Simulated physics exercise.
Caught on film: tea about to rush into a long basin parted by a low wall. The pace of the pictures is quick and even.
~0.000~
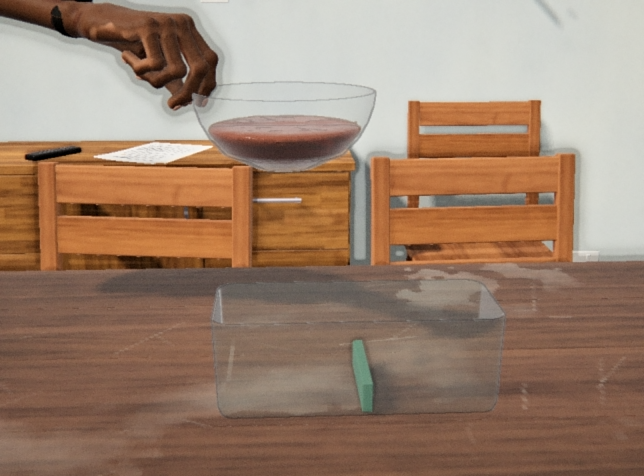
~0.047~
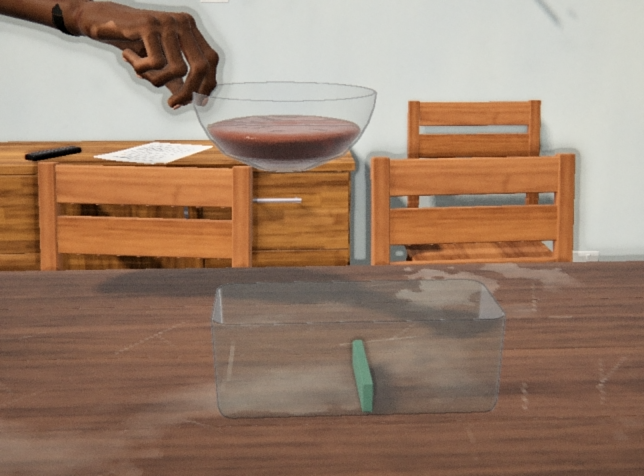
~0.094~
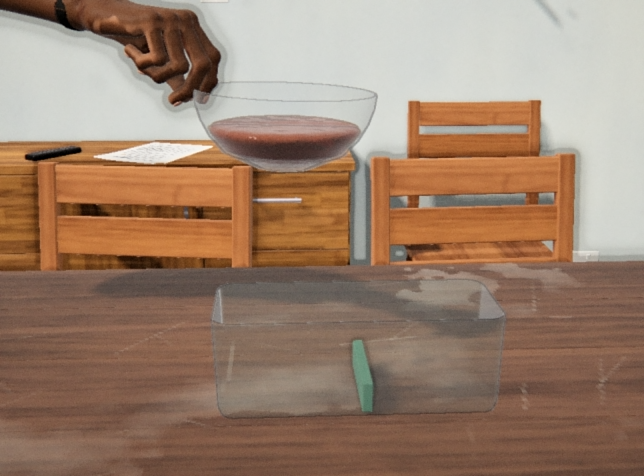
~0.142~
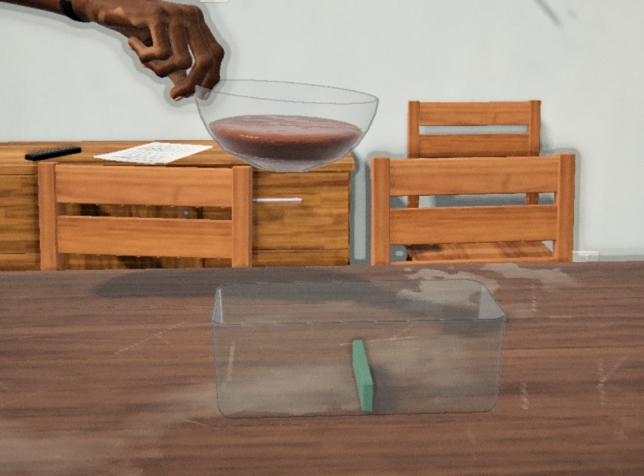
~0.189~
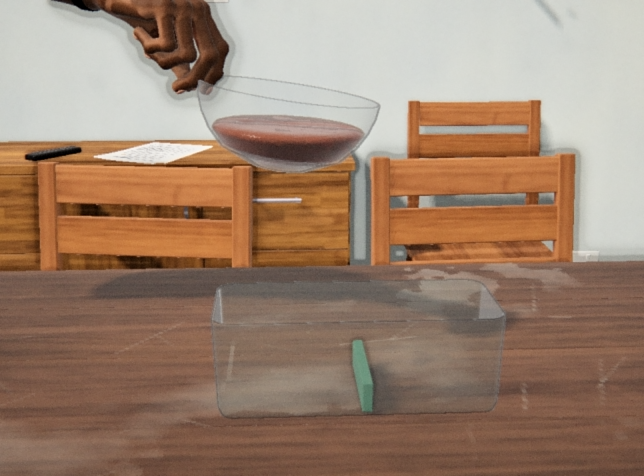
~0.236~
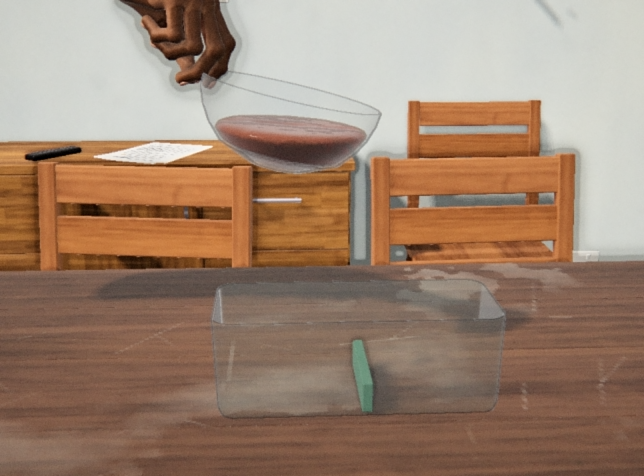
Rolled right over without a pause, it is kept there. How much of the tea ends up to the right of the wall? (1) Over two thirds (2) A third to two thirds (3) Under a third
1, over two thirds.
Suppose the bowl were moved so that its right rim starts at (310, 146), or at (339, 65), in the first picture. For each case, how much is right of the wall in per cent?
First try: About 30 %; second try: About 65 %.
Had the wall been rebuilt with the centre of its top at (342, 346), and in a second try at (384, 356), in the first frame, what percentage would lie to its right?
In order, 95 and 75 in a hundred.
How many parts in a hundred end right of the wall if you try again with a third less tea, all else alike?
About 85 in a hundred.
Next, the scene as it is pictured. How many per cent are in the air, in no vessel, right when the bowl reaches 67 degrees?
50 %.
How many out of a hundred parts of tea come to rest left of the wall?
Around 15 %.
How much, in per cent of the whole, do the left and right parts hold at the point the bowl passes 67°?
0 % left, 5 % right.
A moment on, the bowl is tipped part way and 47 per cent is still to pour, 0 is left of the wall and 4 right of it.
Next, the bowl is tipped on its side and 3 per cent is still to pour, 7 is left of the wall and 74 right of it.
Then the bowl is tipped on its side and 0 per cent is still to pour, 15 is left of the wall and 83 right of it.
Later the bowl is tipped on its side and 0 per cent is still to pour, 16 is left of the wall and 82 right of it.
At rest 16 per cent lies left of the wall, 82 right of it and 2 outside.
